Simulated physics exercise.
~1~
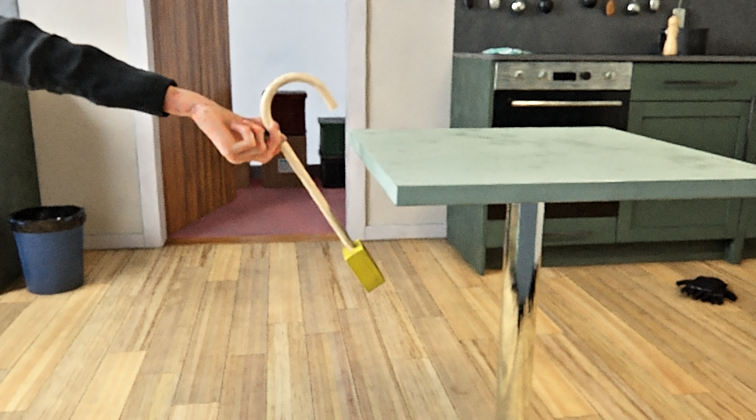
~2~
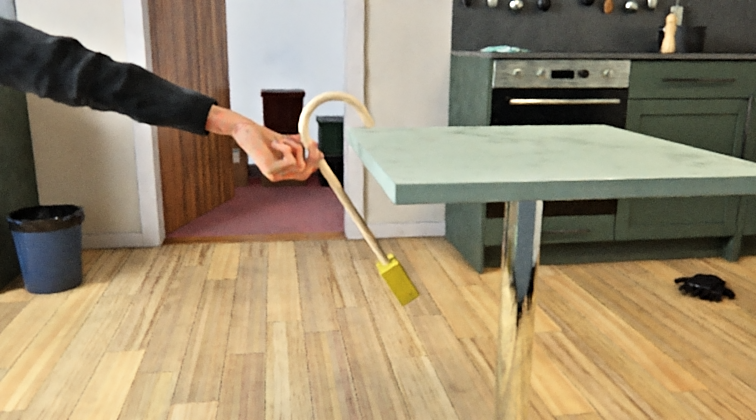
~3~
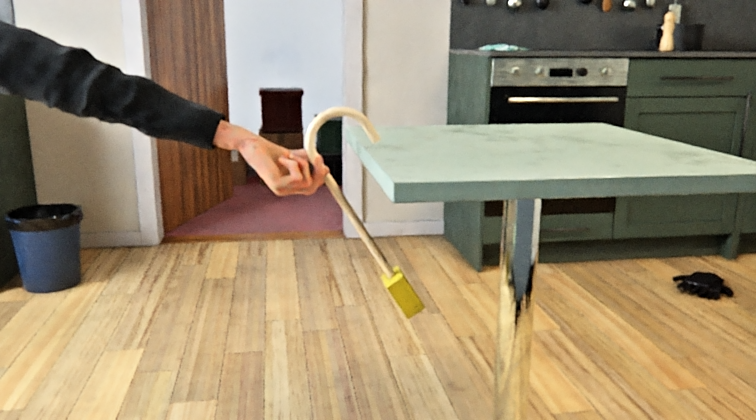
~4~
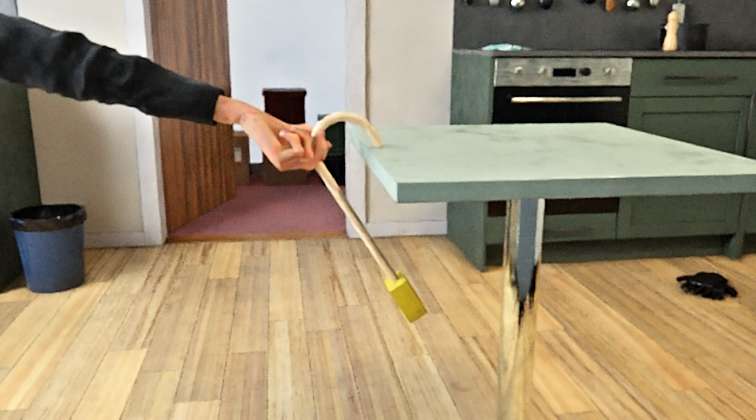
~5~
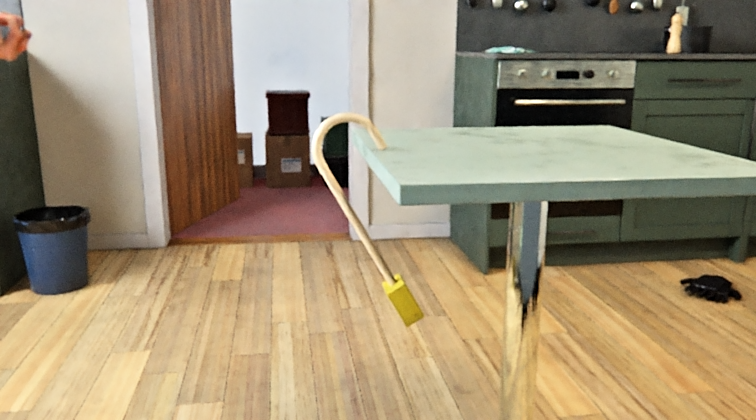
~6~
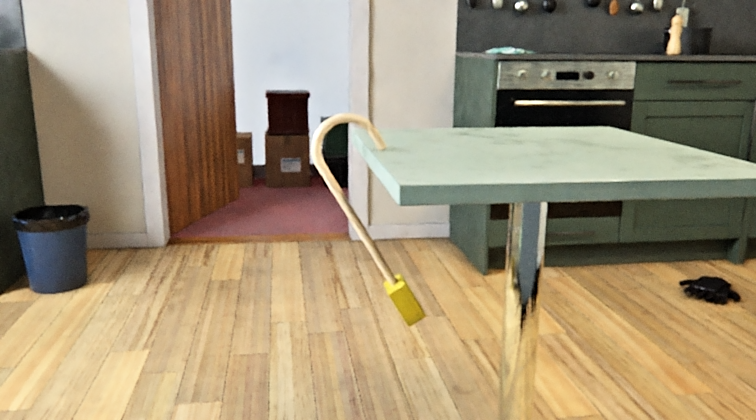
The footage shows a hand carrying a wooden cane with a yellow block at its lower end to a pale green table, hooking the curved handle over the left edge, then letting go and withdrawing as the cane stays hanging there at a slant.
